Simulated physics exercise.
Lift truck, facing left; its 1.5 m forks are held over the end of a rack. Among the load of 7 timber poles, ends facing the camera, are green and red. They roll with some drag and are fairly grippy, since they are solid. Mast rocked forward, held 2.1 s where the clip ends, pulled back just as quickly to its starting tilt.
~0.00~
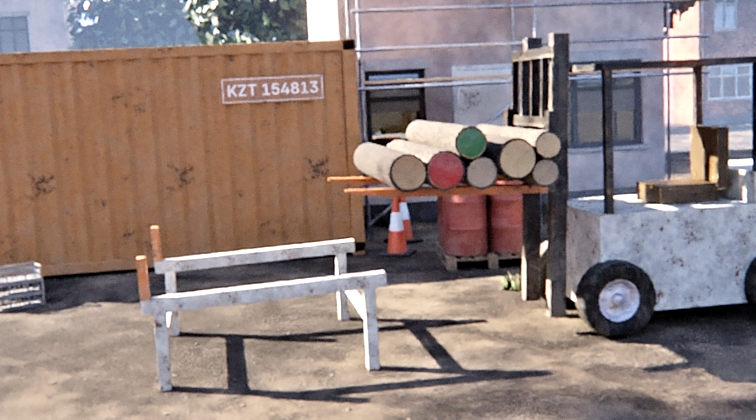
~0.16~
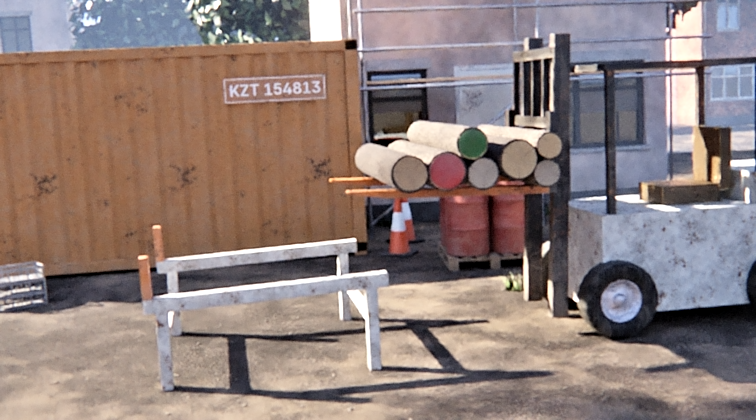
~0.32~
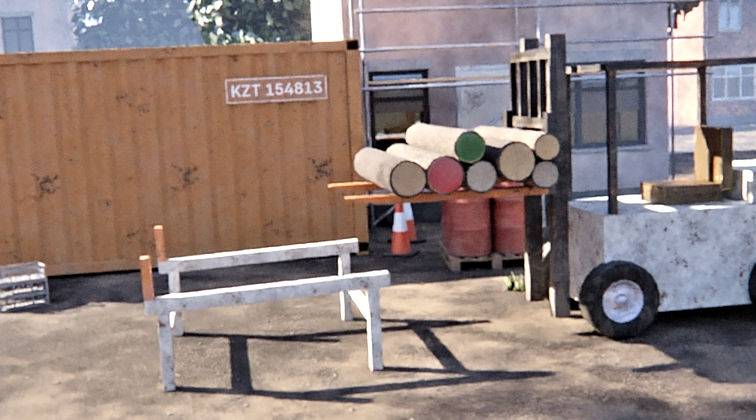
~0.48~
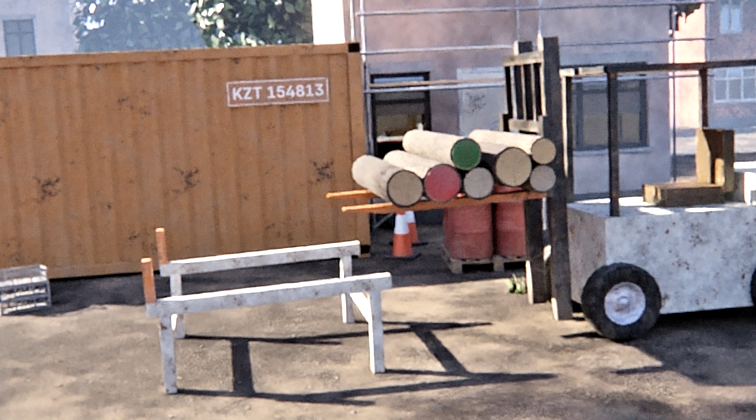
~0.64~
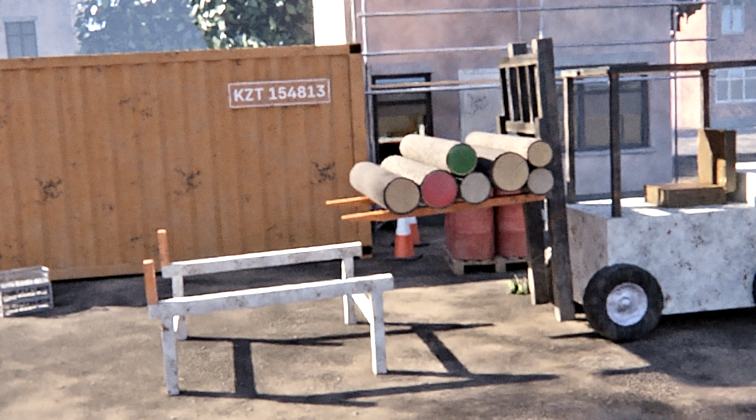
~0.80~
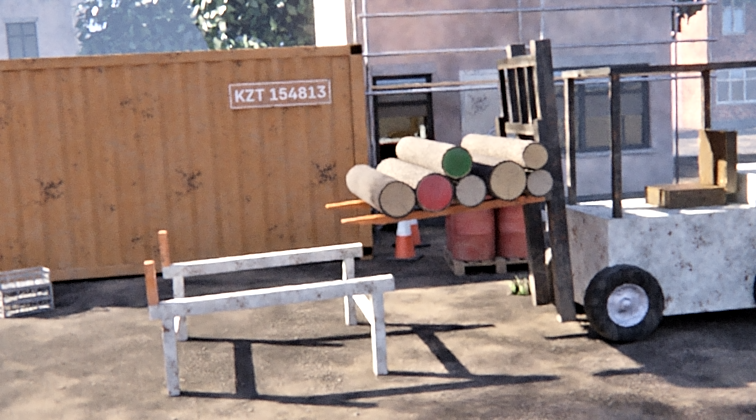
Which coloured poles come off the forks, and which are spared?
Green: Drops off. Red: Drops off.
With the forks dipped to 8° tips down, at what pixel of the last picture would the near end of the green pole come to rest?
(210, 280), roughly.
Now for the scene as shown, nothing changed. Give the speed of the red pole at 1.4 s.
I'd put it near 0.4 m/s.
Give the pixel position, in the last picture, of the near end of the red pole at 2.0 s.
Roughly at (376, 201) in the last picture.
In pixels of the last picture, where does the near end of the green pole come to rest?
I'd say somewhere close to (214, 281).
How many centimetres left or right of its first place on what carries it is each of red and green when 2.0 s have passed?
Red 45 left, green 45 left.
By 1.4 s, green is up on others, 65 cm from the tips, rolling left; red is on the forks, 45 cm from the tips, rolling left; 0 of 7 have left the forks.
By 2.0 s, green is up on others, 40 cm from the tips, rolling left; red is on the forks, 20 cm from the tips, rolling left; 1 of 7 has left the forks.
By 2.8 s, green is in the air, 120 cm from the rack's far end, rolling left; red is on the rack, 115 cm from the rack's far end, rolling left; 3 of 7 have left the forks.
Finally (10.6 s), green is on the rack, 45 cm from the rack's far end; red is on the rack, 70 cm from the rack's far end; 5 of 7 have left the forks.
